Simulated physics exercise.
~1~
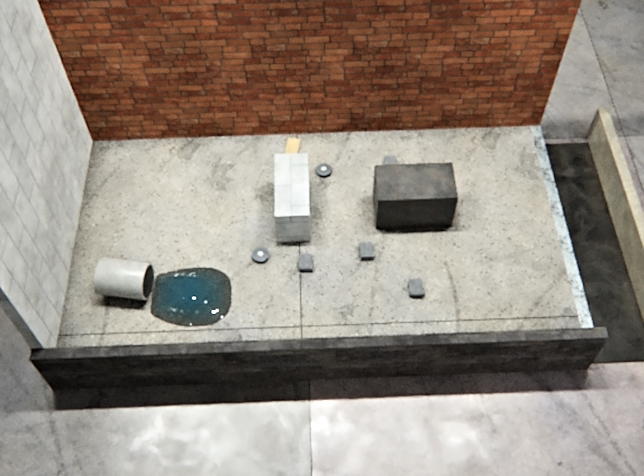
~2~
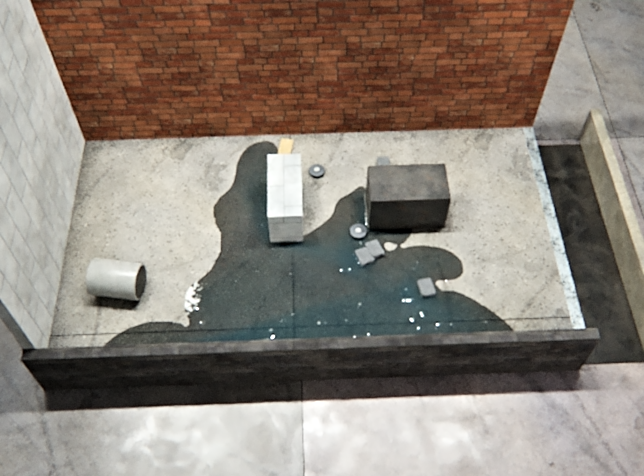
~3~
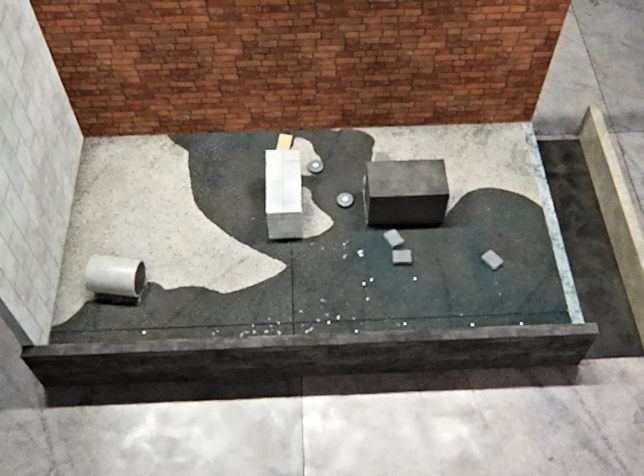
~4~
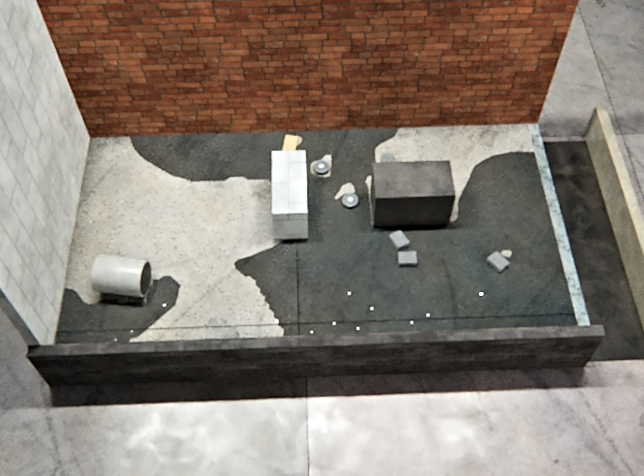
We see water pour from a pipe-like drum lying on a walled floor and spread around two blocks, shifting several small grey lids and boards, mostly rightward. The flow then thins, leaving dark wet patches, with the small pieces at rest near the dark block.
